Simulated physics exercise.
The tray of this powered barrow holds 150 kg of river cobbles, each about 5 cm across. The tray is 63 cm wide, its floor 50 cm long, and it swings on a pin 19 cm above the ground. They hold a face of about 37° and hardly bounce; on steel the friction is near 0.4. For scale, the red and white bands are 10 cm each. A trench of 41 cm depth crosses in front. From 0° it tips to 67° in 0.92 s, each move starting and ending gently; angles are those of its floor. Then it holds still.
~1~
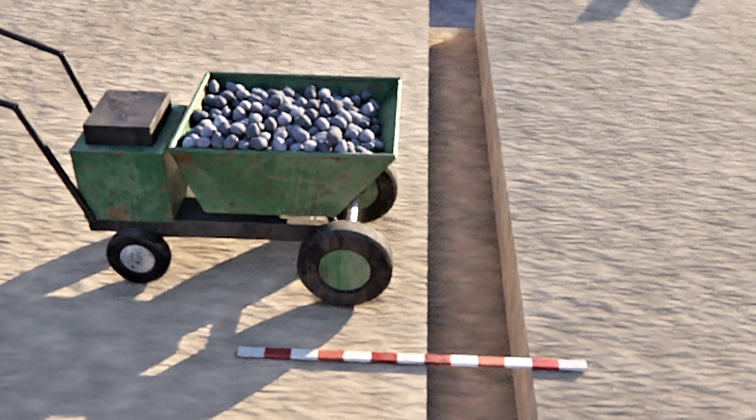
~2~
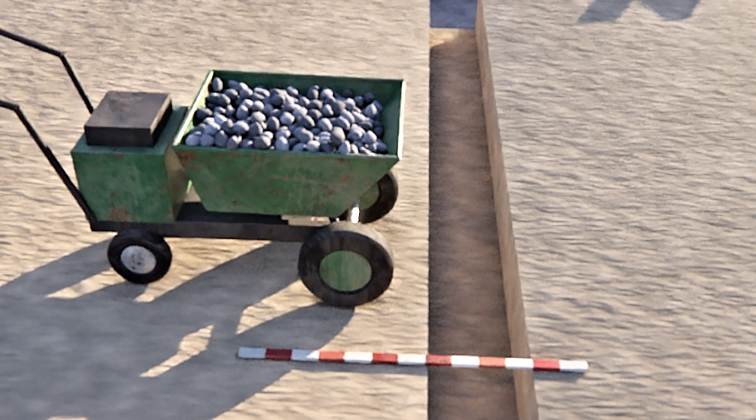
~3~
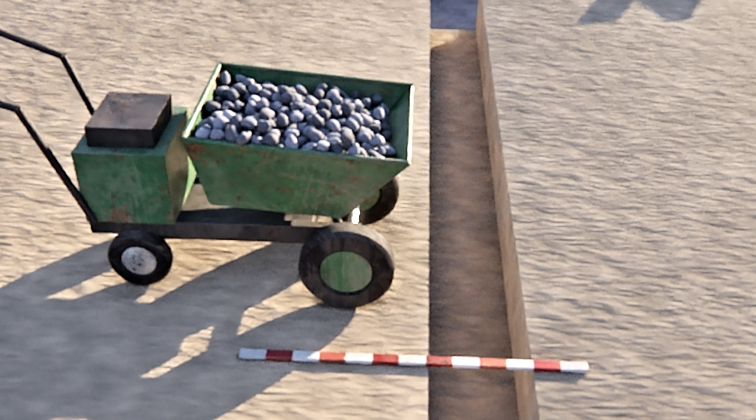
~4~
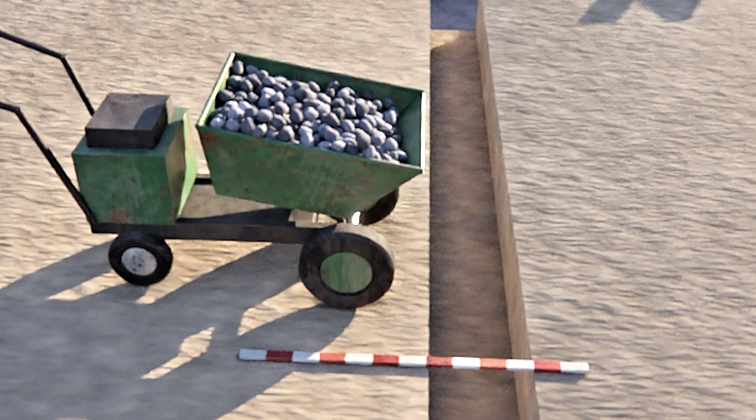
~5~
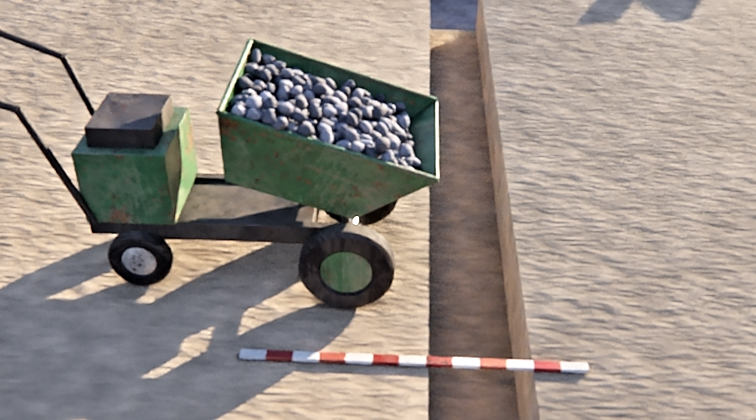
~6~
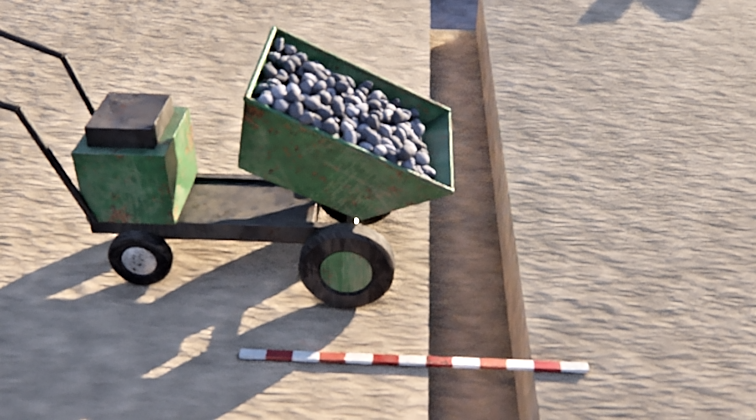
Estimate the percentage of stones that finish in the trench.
About 54 per cent.
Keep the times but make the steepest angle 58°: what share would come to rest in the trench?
It would be near 30 per cent.
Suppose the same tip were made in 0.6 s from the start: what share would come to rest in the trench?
Then about 45 per cent.
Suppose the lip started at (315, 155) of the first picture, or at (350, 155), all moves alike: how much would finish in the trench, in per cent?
First some 100, then 85 per cent.
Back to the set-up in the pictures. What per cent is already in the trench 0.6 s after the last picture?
Some 10 per cent.
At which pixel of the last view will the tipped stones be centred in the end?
Around (509, 299).
Then, 0.3 s after the last picture the floor is at 57°, 100 % in the tray; the foremost stones are at (483, 211).
Then, 0.6 s after the last picture the floor is at 67°, 68 % in the tray, 11 % in the trench, 21 % past the trench; the foremost stones are at (587, 273).
Then, 1.0 s after the last picture the floor is at 67°, 37 % in the tray, 19 % in the trench, 44 % past the trench; the foremost stones are at (737, 289).
Then, 2.9 s after the last picture the floor is at 67°, 0 % in the tray, 54 % in the trench, 45 % past the trench; the foremost stones are past the picture's edge.
